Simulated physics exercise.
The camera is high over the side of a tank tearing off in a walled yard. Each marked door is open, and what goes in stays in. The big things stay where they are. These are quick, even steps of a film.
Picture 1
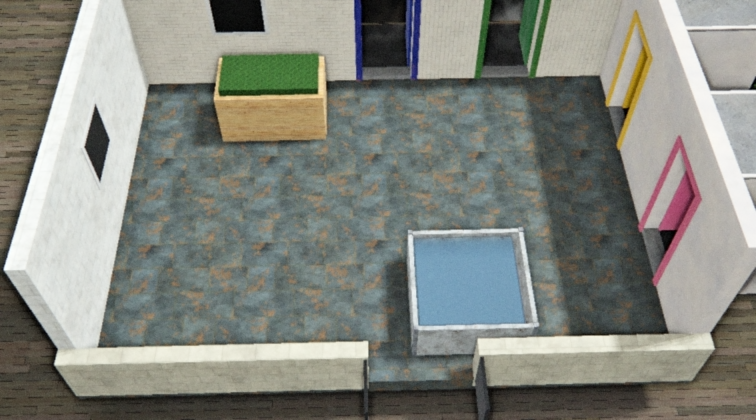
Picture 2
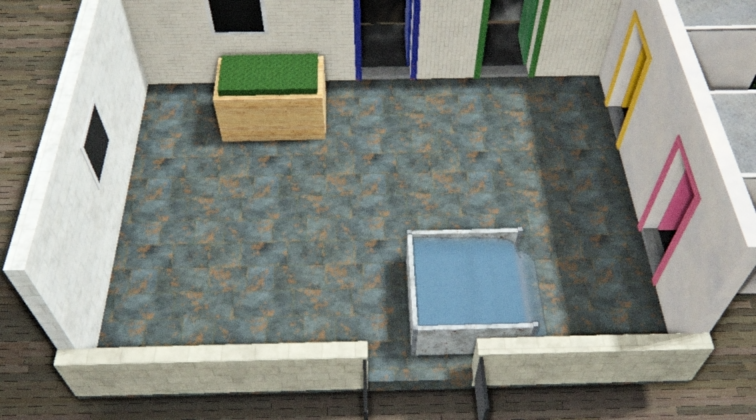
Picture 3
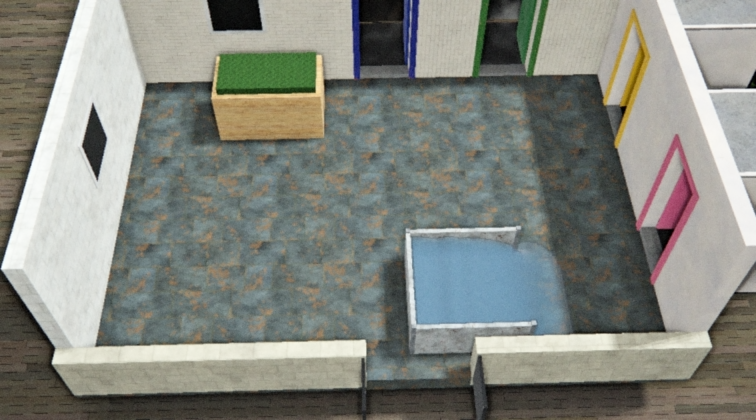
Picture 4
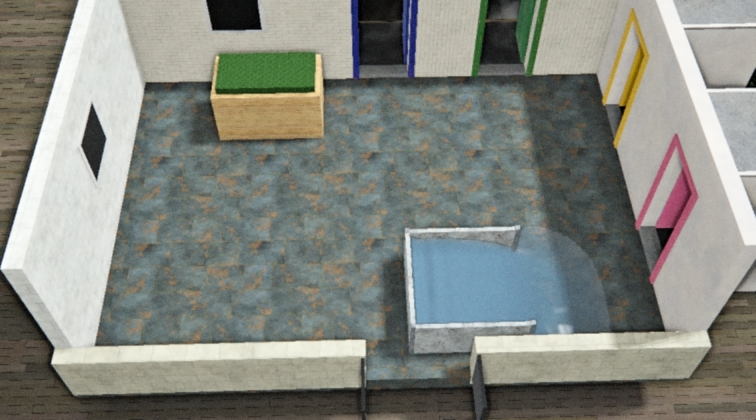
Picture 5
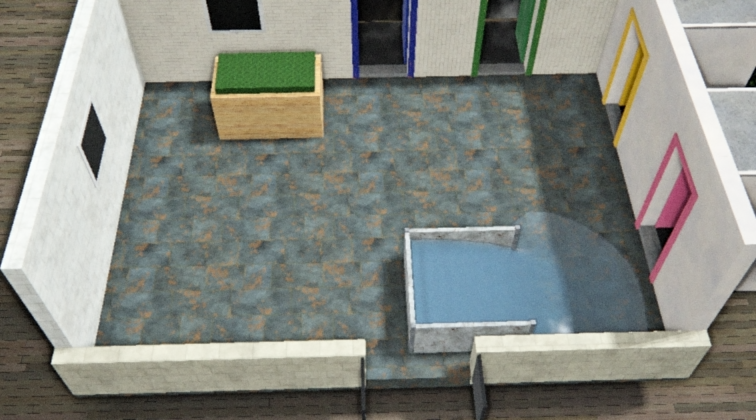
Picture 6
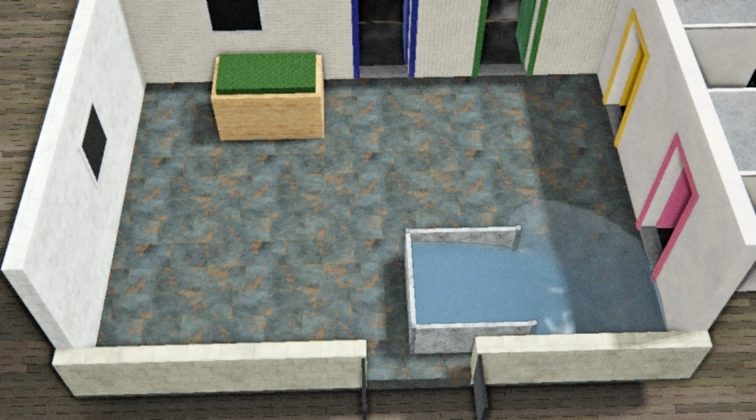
Water sits still in a pale-walled tank inside a walled yard, then the tank's right side opens and the water pours out rightward, fanning across the mottled floor toward the wall with the pink-framed doorway.
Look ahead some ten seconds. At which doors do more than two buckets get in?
The blue door admits no more than that; the pink door lets in a lot; the green door lets in a lot; the yellow door lets in a lot.
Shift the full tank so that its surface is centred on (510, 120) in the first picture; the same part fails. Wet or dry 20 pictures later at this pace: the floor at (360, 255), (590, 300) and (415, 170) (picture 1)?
In that order: Dry, flooded, dry.
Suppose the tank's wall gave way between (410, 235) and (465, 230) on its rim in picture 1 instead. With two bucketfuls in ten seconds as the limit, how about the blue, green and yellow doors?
In short: The blue one passes that mark, the green one takes more, the yellow one passes that mark.
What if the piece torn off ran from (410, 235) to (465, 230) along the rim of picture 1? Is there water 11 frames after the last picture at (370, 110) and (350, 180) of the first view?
One after the other: Flooded, wet.
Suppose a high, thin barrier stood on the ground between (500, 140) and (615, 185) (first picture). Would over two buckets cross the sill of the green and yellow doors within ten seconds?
In short: Green stays under; yellow holds.
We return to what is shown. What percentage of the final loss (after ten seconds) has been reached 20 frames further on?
Close to 55 %.
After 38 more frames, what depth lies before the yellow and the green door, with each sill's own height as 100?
Near 240 and 160 in a hundred.
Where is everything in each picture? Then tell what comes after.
In the first frame, still water in the tank at (470, 280).
In the second frame, the front is at a hidden place, out from the gap at (520, 295).
In the third frame, the front is at a hidden place, out from the gap at (518, 295).
In the fourth frame, the front is at a hidden place, out from the gap at (517, 295).
In the fifth frame, water pours out at (517, 295) and has run to (642, 330).
In the sixth frame, water pours out at (518, 295) and has run to a hidden place.
A moment on, water covers 15 % of the floor; the blue door not reached, the pink door over two buckets in, the green door not reached, the yellow door not reached.
Next, water covers 15 % of the floor; the blue door not reached, the pink door far over two buckets in, the green door not reached, the yellow door wet at the sill, nothing in.
Then, water covers 30 % of the floor; the blue door not reached, the pink door far over two buckets in, the green door wet at the sill, nothing in, the yellow door under two buckets in.
Later, water covers 45 % of the floor; the blue door wet at the sill, nothing in, the pink door far over two buckets in, the green door over two buckets in, the yellow door under two buckets in.
In the end, water covers 70 % of the floor; the blue door wet at the sill, nothing in, the pink door far over two buckets in, the green door over two buckets in, the yellow door over two buckets in.
